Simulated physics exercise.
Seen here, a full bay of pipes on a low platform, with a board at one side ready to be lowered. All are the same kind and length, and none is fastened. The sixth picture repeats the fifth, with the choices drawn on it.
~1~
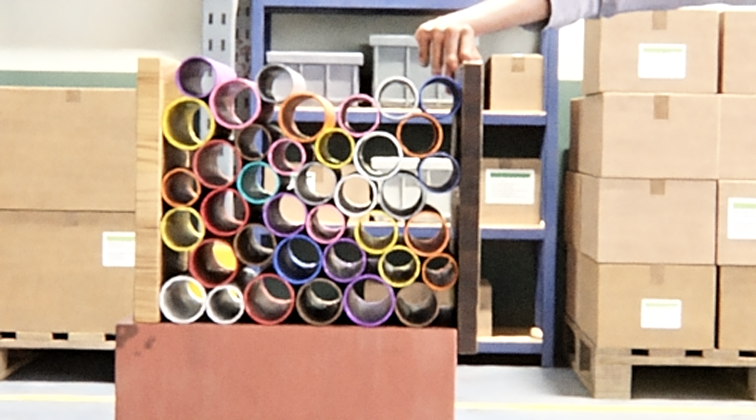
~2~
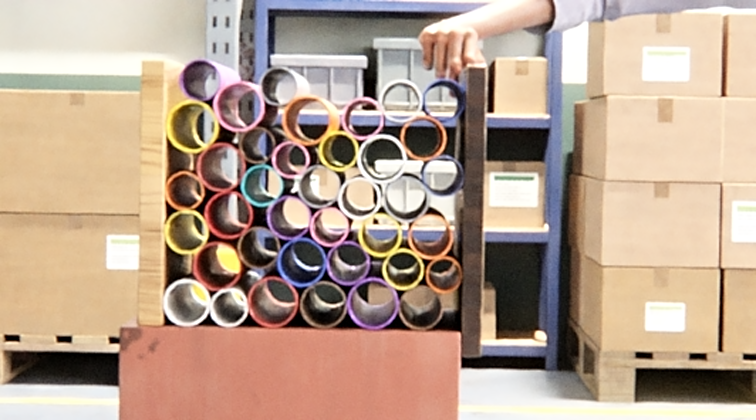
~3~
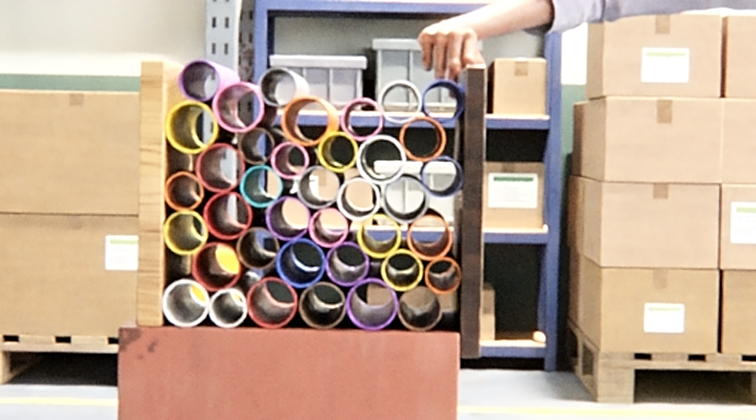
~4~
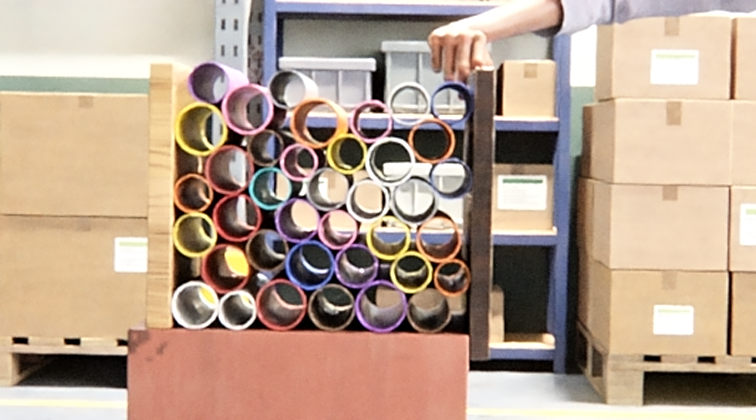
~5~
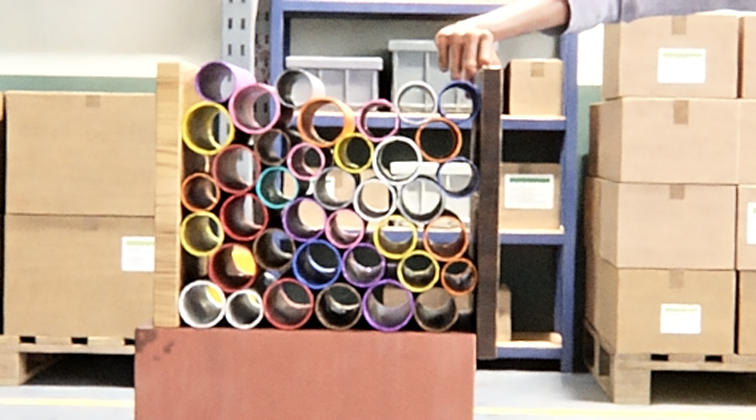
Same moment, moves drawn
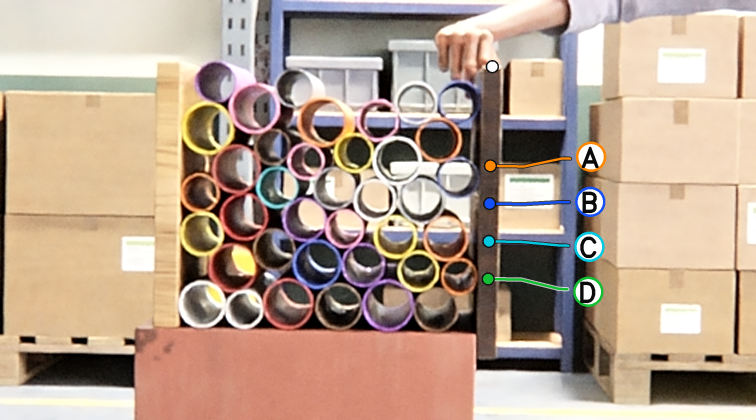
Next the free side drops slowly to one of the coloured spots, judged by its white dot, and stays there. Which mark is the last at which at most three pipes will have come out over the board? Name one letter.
Down to B.
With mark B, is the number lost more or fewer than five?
It loses fewer than five.
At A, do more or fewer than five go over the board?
Fewer than five.
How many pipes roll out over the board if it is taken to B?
With B, one.
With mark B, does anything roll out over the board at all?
Yes.
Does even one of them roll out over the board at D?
Yes, at D.
On the copy, A at (490, 166); B at (490, 204); C at (489, 241); D at (488, 279); the white dot at (492, 66).
On B. First, top of the board (481, 134).
Then, top of the board (479, 203).
Finally, top of the board (479, 203), one out over the board.
By contrast, A one out over the board; C four out over the board; D more than three out over the board.
